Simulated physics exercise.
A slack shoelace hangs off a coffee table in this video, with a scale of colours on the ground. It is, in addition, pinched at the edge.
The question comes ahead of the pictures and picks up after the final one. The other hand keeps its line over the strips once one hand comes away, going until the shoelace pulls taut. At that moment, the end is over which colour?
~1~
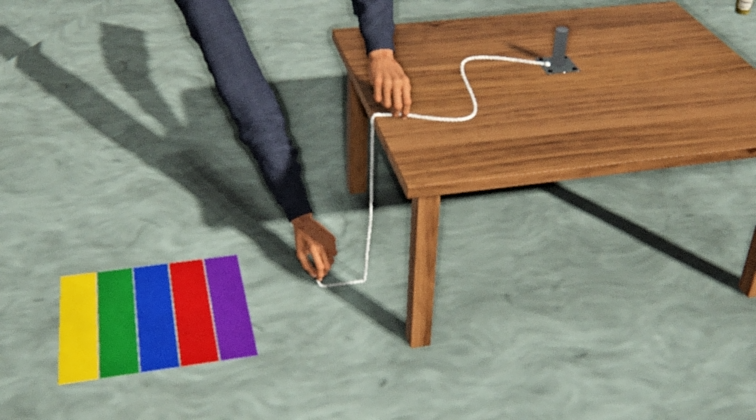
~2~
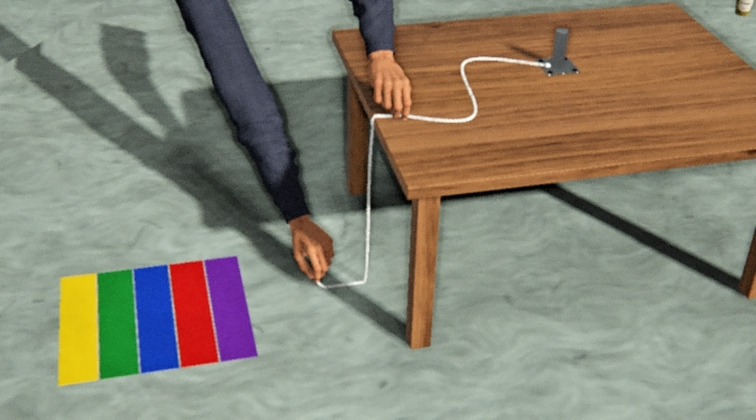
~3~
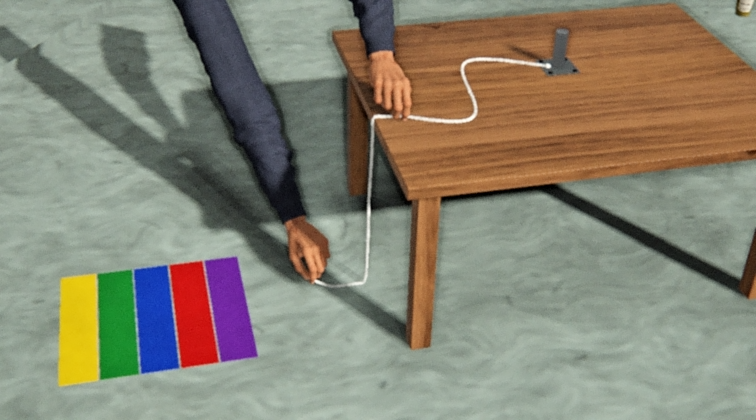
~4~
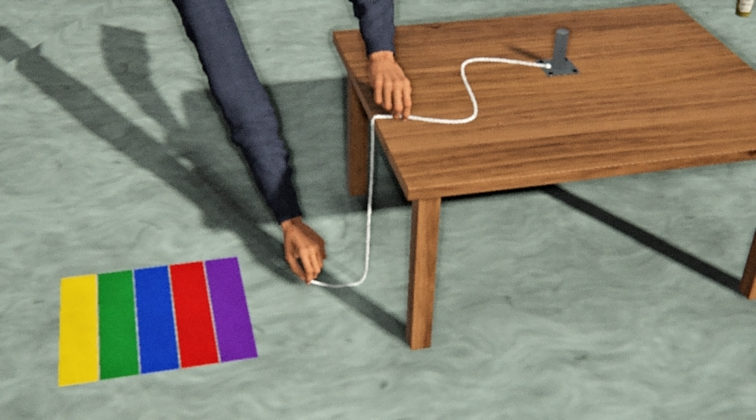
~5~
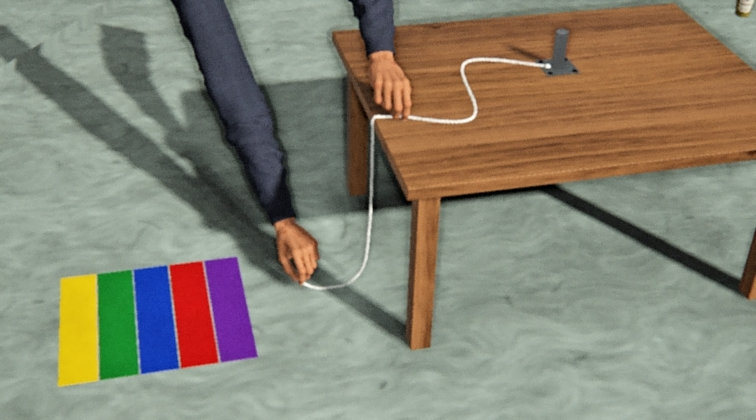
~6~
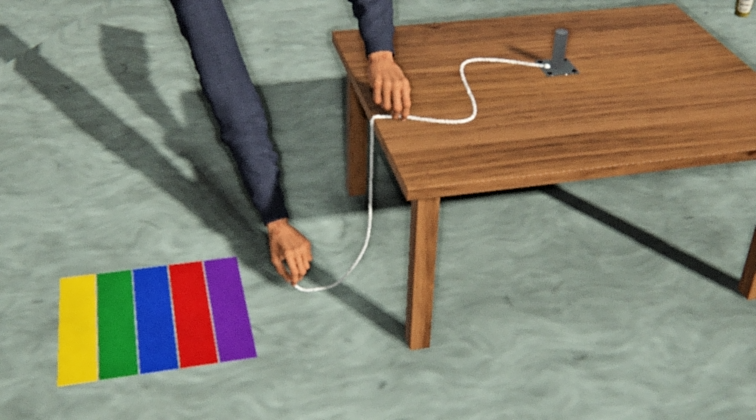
Over yellow.
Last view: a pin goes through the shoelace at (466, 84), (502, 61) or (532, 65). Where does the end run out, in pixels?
Try by try, around (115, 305), (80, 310) and (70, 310).
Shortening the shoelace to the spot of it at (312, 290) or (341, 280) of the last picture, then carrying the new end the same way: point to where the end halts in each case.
First try: Near (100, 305). Second try: Near (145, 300).
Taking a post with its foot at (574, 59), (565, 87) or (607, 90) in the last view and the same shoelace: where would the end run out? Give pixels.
First try about (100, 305), second about (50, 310), third about (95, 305).
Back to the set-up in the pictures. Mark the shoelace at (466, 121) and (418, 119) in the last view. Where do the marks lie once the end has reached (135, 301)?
You'll see them at (363, 115) and then at (349, 155).
Early on, end near (135, 301); over blue.
Midway, end near (92, 307); over yellow.
At the end of the slack, end near (66, 310); over yellow. It gets as far as the yellow strip.
